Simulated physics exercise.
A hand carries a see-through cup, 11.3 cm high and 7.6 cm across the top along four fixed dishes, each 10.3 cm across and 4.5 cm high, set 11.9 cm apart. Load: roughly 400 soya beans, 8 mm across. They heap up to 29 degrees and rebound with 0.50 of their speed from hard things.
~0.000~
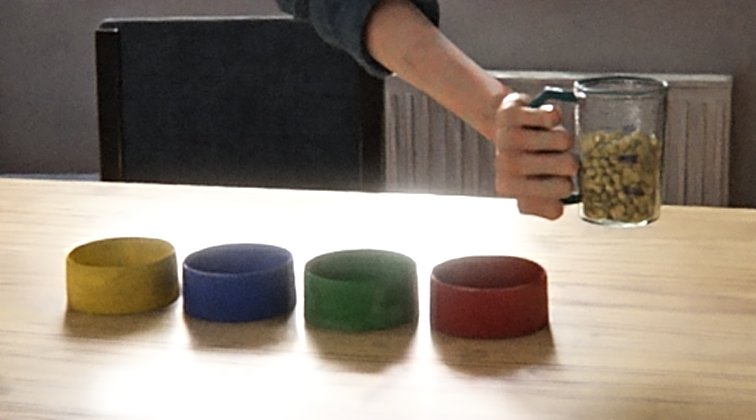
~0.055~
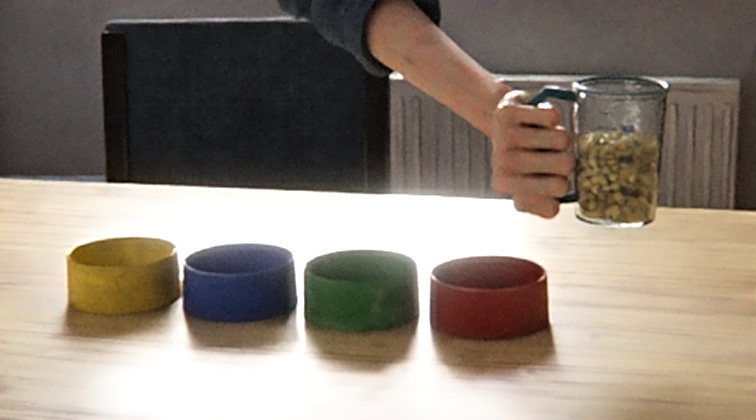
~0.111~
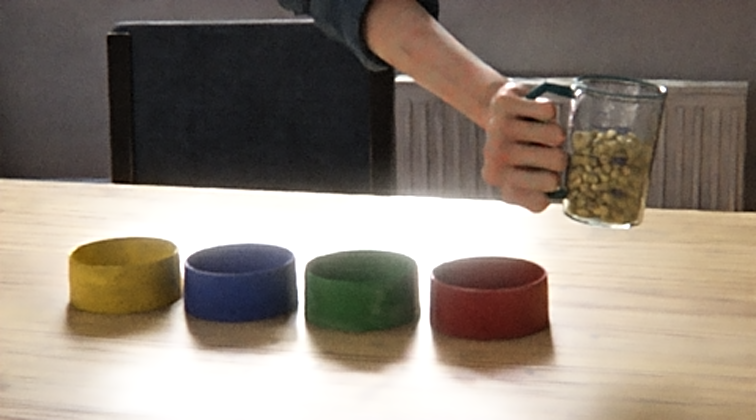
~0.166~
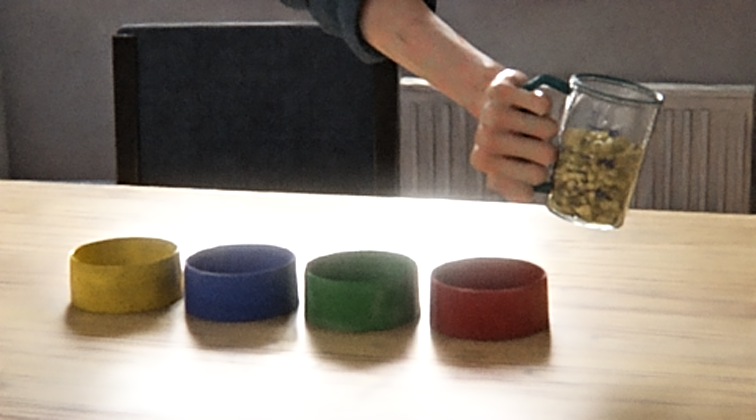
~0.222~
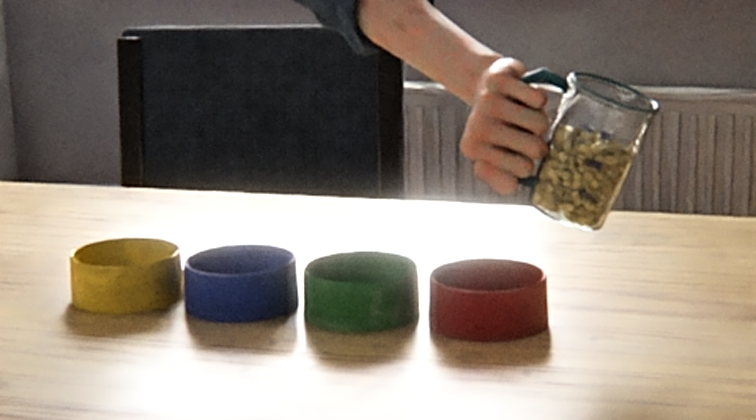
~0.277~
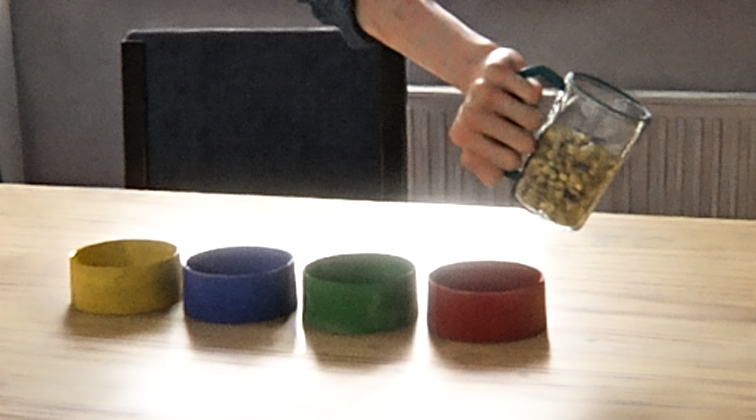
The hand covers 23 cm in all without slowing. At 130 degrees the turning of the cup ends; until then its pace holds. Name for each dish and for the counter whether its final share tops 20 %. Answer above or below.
Red: Above, blue: Below, green: Below, yellow: Below, counter: Below.
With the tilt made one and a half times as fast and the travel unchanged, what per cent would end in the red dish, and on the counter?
Then: Red 40, counter 60.
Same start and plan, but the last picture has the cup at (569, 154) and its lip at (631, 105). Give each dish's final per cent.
Red 70; blue 0; green 0; yellow 0.
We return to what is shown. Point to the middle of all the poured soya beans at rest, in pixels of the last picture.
Around (491, 301).
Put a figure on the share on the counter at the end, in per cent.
Roughly 5 per cent.
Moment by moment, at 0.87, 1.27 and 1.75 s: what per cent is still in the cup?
About 100, 0, 0.
Then, at 0.87 s, tilt 105 degrees; cup holds 100 %.
After 1.27 s, tilt 130 degrees; cup holds 0 %, red 90 %.
After 1.75 s, tilt 130 degrees; cup holds 0 %, red 95 %.
In the end, at 2.0 s, red 95 %, blue 0 %, green 0 %, yellow 0 %, counter 5 %.
